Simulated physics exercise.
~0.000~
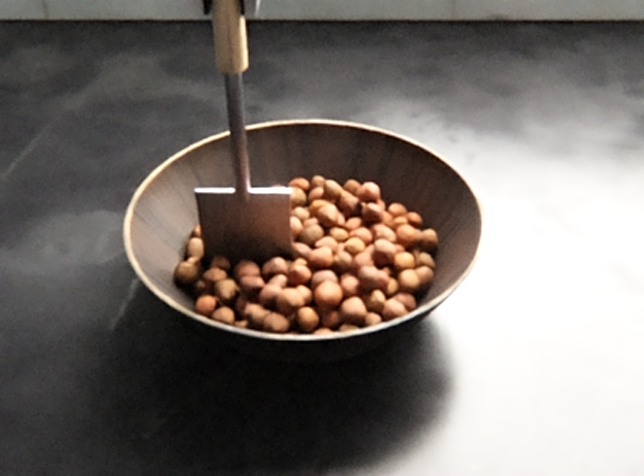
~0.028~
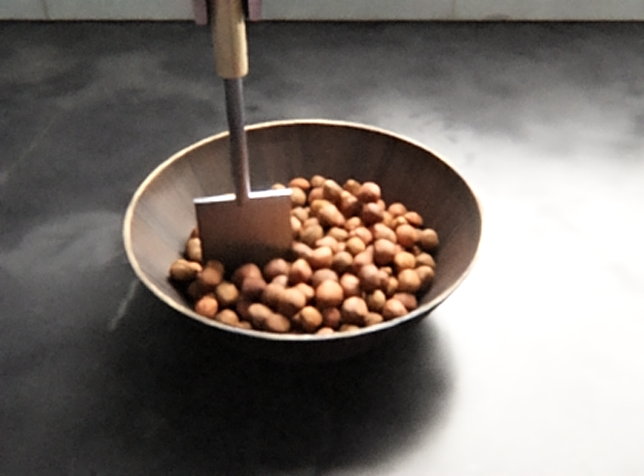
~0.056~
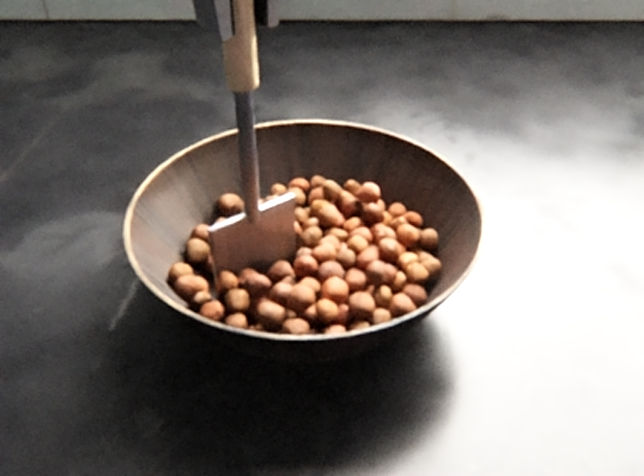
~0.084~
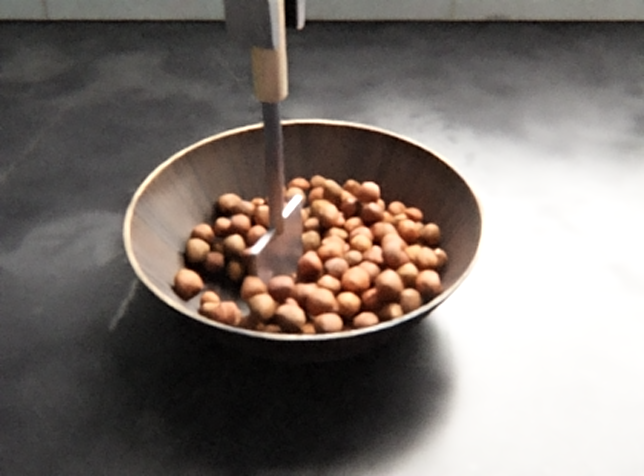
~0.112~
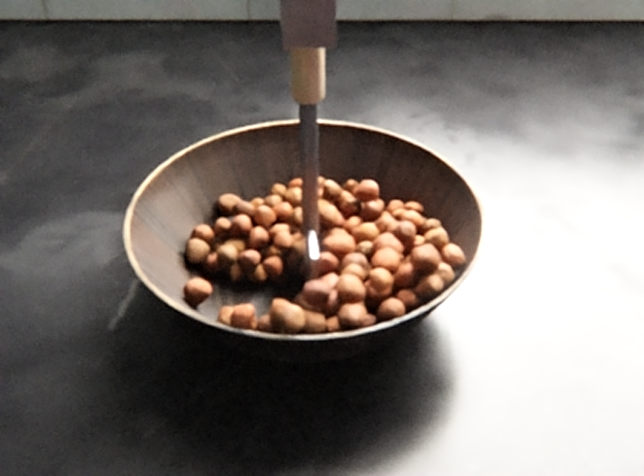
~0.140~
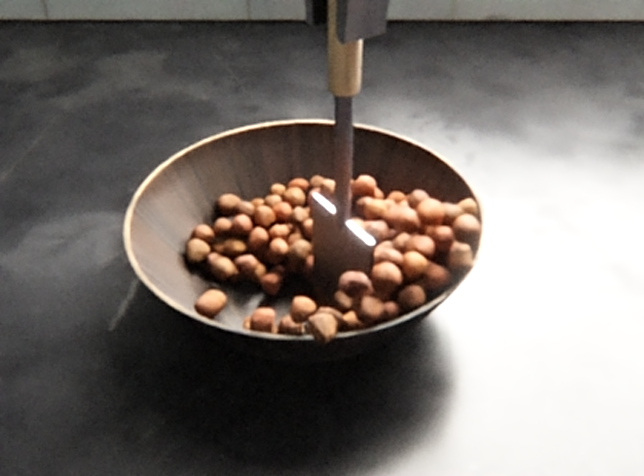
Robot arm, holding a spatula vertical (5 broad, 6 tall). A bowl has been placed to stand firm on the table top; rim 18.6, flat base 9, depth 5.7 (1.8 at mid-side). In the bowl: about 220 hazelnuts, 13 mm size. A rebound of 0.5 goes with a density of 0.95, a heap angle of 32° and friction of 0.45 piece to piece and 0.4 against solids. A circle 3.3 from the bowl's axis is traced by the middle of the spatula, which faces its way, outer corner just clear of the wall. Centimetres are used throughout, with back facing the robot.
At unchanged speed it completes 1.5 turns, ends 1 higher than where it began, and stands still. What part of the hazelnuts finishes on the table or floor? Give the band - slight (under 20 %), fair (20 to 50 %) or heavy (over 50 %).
Band: Fair.
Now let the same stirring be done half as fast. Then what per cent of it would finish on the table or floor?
Near 5 in a hundred, it would be.
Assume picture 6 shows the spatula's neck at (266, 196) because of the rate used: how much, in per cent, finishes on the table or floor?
Something like 10 percent, roughly.
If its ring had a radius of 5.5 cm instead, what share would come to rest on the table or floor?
It would be close to 5 per cent then.
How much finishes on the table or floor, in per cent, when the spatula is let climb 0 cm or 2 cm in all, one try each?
That gives about 40 per cent and 30 per cent, in order.
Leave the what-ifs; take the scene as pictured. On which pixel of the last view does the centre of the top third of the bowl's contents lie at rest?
Close to (321, 275).
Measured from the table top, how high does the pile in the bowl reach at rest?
Height: Roughly 4.5 cm.
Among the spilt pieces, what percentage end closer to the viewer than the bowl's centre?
I'd estimate some 40 per cent.
By 0.29 s, 283° round, highest piece 12 above the table; 176 in the bowl, 7 on the table or floor, 34 in flight or on the tool.
By 0.44 s, 80° round, highest piece 12 above the table; 145 in the bowl, 55 on the table or floor, 17 in flight or on the tool.
By 0.72 s, 180° round, highest piece 5 above the table; 140 in the bowl, 76 on the table or floor, 1 in flight or on the tool.
By 1.42 s, 180° round, highest piece 4 above the table; 140 in the bowl, 77 on the table or floor.
Final count, 140 in the bowl, 77 on the table or floor. That is 35 % on the table or floor.
